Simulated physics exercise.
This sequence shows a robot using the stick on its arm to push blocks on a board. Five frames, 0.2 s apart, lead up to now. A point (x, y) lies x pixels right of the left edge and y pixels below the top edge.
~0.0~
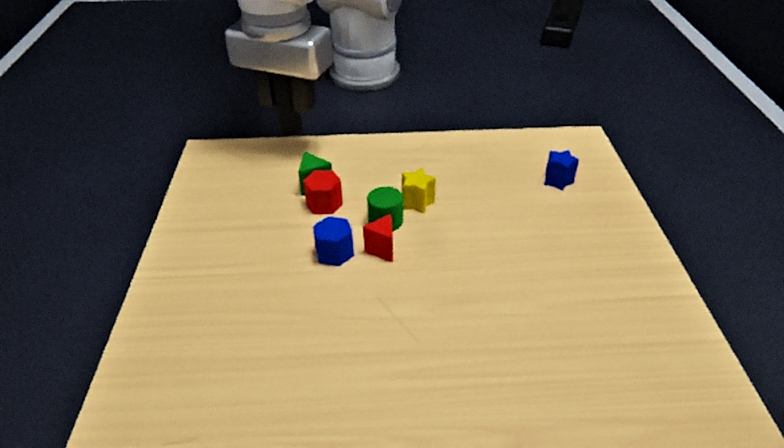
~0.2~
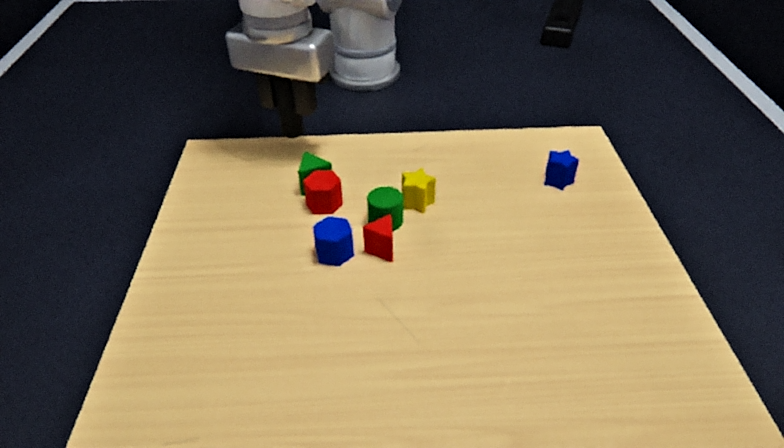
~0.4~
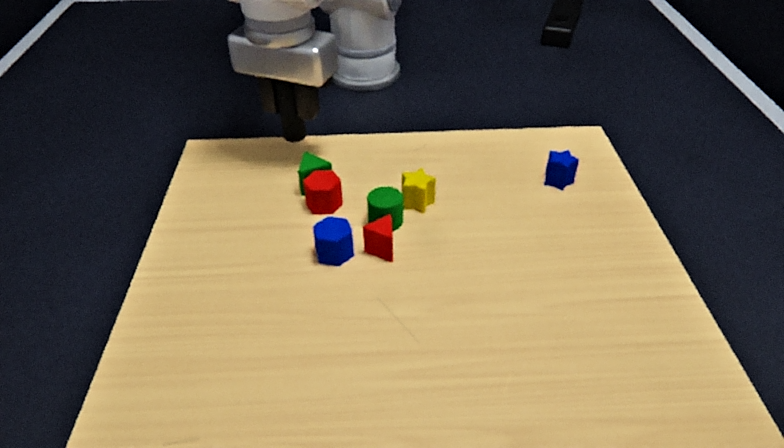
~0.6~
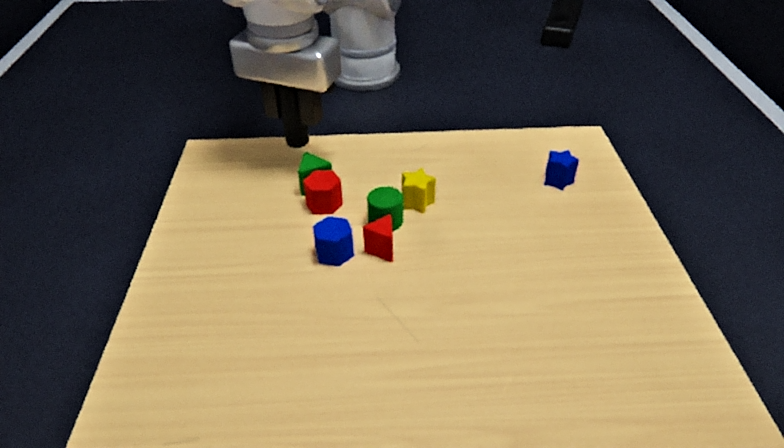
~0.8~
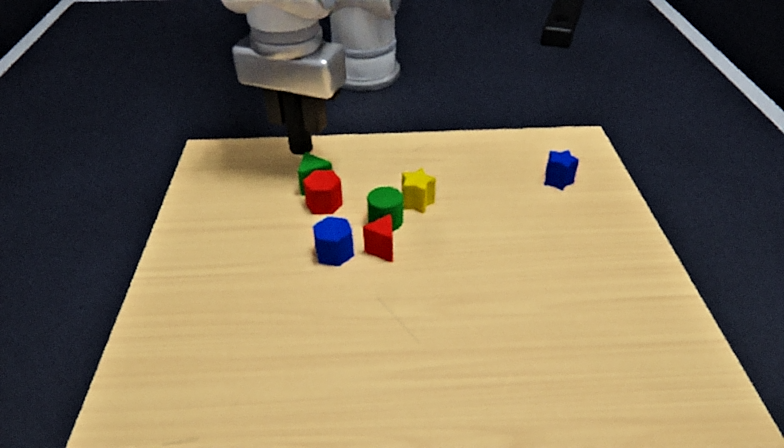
On a light wooden board with scattered red, green, blue and yellow blocks, a robot arm above the far edge lowers its dark stick slightly forward and to the right, toward the green triangle, while the blocks stay still.
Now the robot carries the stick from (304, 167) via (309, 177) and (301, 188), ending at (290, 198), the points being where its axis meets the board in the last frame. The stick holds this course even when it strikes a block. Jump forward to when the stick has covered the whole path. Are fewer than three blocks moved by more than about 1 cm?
Going by the path, yes.
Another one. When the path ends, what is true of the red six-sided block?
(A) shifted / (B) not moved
It's A.
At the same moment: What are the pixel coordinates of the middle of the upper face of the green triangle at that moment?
Near (304, 189).
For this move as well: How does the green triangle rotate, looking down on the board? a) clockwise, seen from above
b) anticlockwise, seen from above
Option b.
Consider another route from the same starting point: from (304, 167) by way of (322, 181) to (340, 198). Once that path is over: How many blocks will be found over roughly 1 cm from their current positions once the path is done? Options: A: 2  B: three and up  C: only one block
B (three and up)
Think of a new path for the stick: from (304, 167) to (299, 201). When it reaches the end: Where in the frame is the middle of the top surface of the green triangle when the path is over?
The middle of its upper face will lie at (321, 186).
The first path, step by step. Halfway along, stick (304, 165); green triangle (312, 176); red six-sided block (327, 191), turned 20° anticlockwise.
At the end, stick (287, 180); green triangle (304, 189), turned 25° anticlockwise; red six-sided block (329, 198), turned 50° anticlockwise.
